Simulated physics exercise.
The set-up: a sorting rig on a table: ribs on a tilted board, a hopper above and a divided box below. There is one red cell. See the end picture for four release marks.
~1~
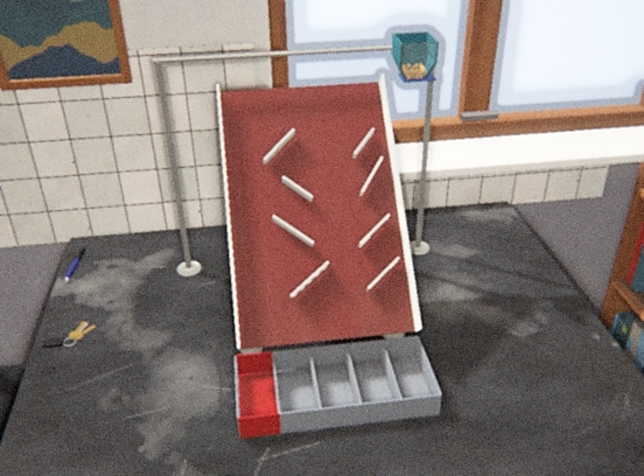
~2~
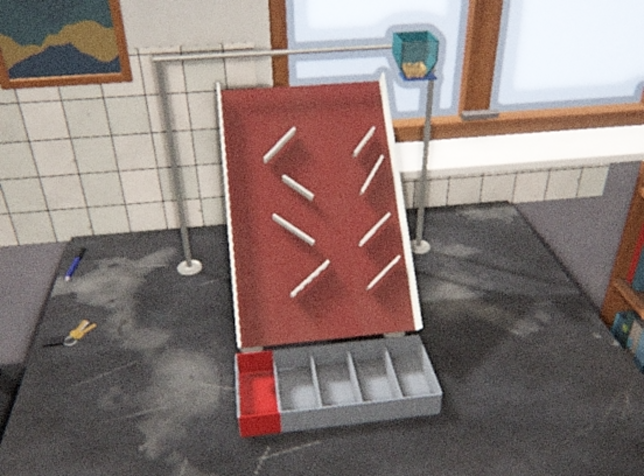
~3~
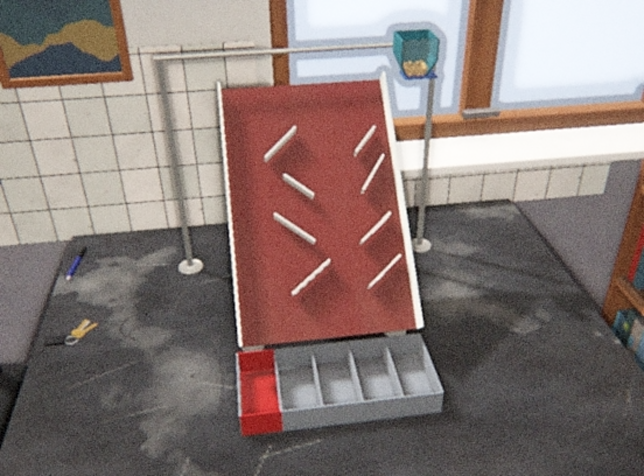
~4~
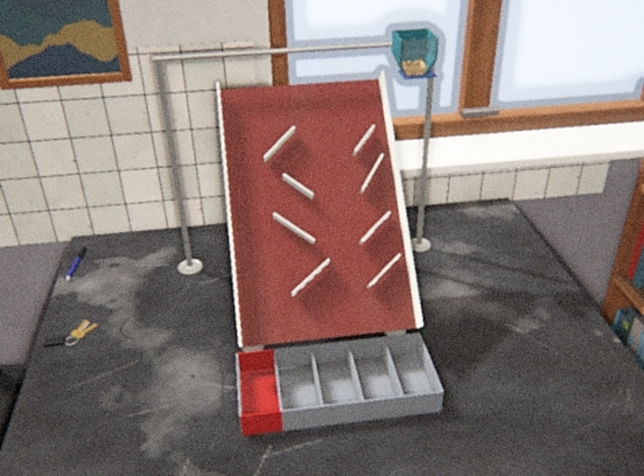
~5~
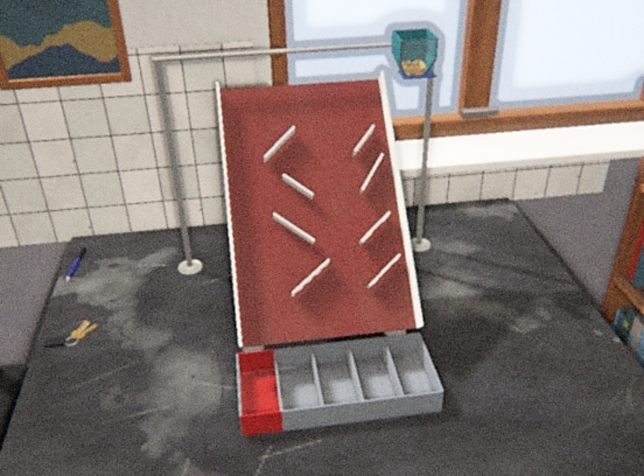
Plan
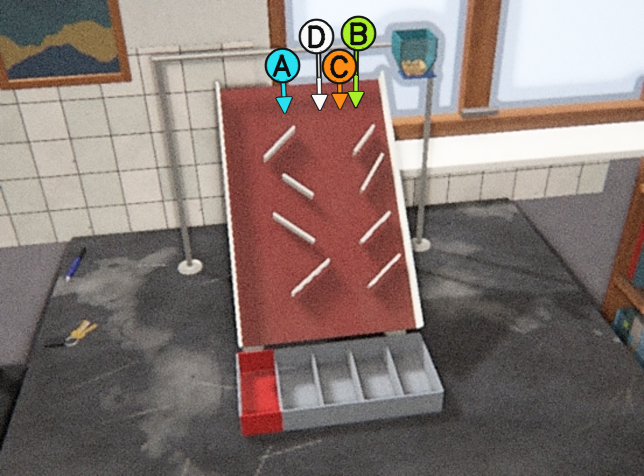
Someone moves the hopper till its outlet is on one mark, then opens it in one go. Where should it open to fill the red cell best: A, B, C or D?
A is best.
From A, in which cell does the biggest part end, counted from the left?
The first from the left.
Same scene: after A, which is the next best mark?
The answer is B.
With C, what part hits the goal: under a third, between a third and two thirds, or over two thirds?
It is under a third.
On the marked copy, mark A meets the board at (284, 107); mark B meets the board at (355, 101); mark C meets the board at (339, 103); mark D meets the board at (319, 104).
Choosing A, roughly two thirds in the red cell, roughly a quarter in other cells, about a tenth outside the box.
Choosing B, roughly a quarter in the red cell, the larger part in other cells, just a few outside the box.
Choosing C, about a tenth in the red cell, the larger part in other cells.
Choosing D, about a tenth in the red cell, the larger part in other cells, about a tenth outside the box.
